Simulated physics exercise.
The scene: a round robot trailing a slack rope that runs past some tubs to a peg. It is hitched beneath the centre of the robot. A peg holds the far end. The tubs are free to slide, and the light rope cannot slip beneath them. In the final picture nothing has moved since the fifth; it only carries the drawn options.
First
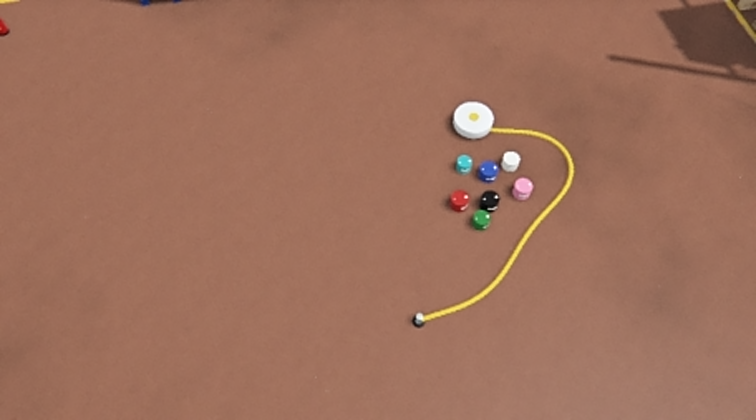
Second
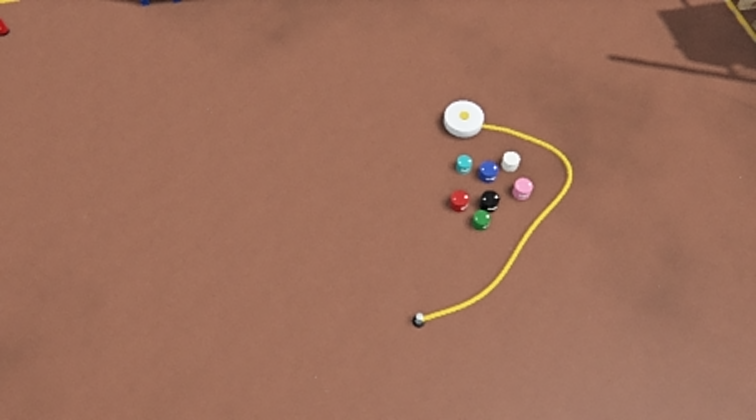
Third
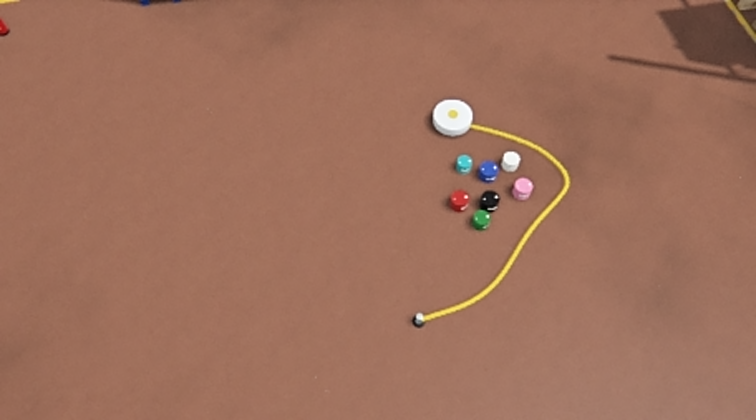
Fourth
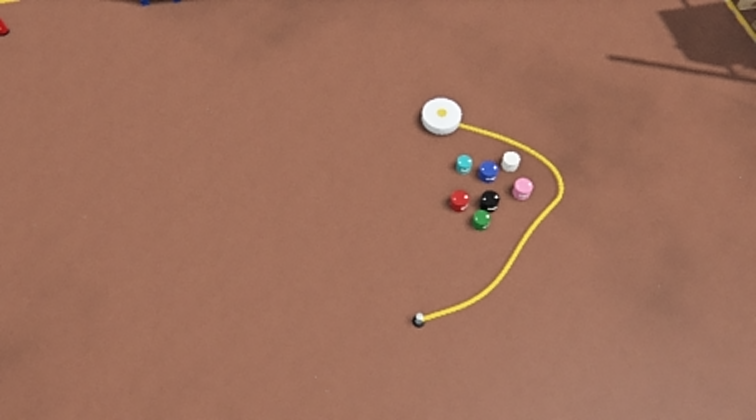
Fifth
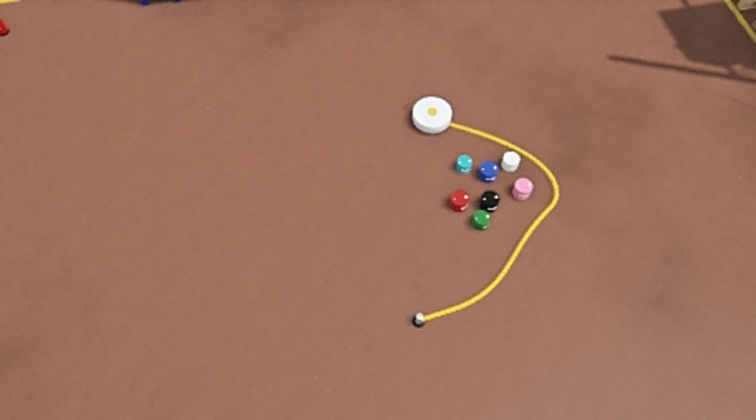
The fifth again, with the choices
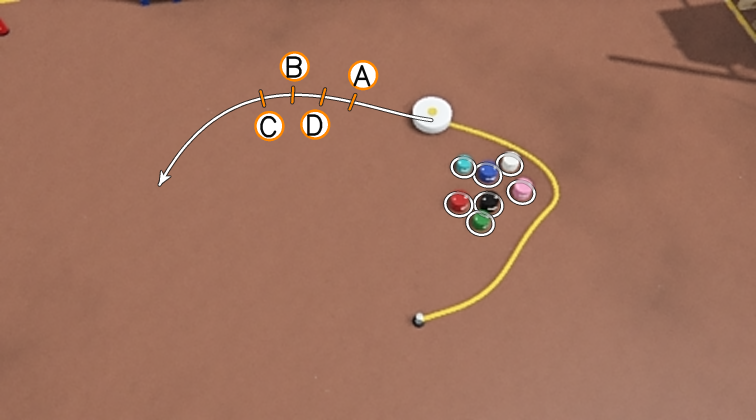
White round robot sliding left above seven small coloured tubs, drawing its yellow cord in closer around their right side.
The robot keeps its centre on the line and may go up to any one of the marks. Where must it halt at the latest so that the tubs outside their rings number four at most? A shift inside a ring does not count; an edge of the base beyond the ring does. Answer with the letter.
The farthest stop within the limit is A.
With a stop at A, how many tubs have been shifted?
By then, three.
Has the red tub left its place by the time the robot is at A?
No.
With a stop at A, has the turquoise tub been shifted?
No.
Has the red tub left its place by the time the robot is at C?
Yes.
On the marked copy, A at (352, 102); B at (293, 95); C at (262, 98); D at (323, 97); the route from (431, 120) via (276, 96) to (159, 185).
With A. Early on, robot (403, 110).
Further on, robot (376, 103); white tub (503, 166); pink tub (513, 187).
At the end, robot (352, 98); white tub (489, 171); pink tub (495, 184); blue tub (474, 176); three over the rings.
As for the rest, B has seven over the rings; C has seven over the rings; D has six over the rings.
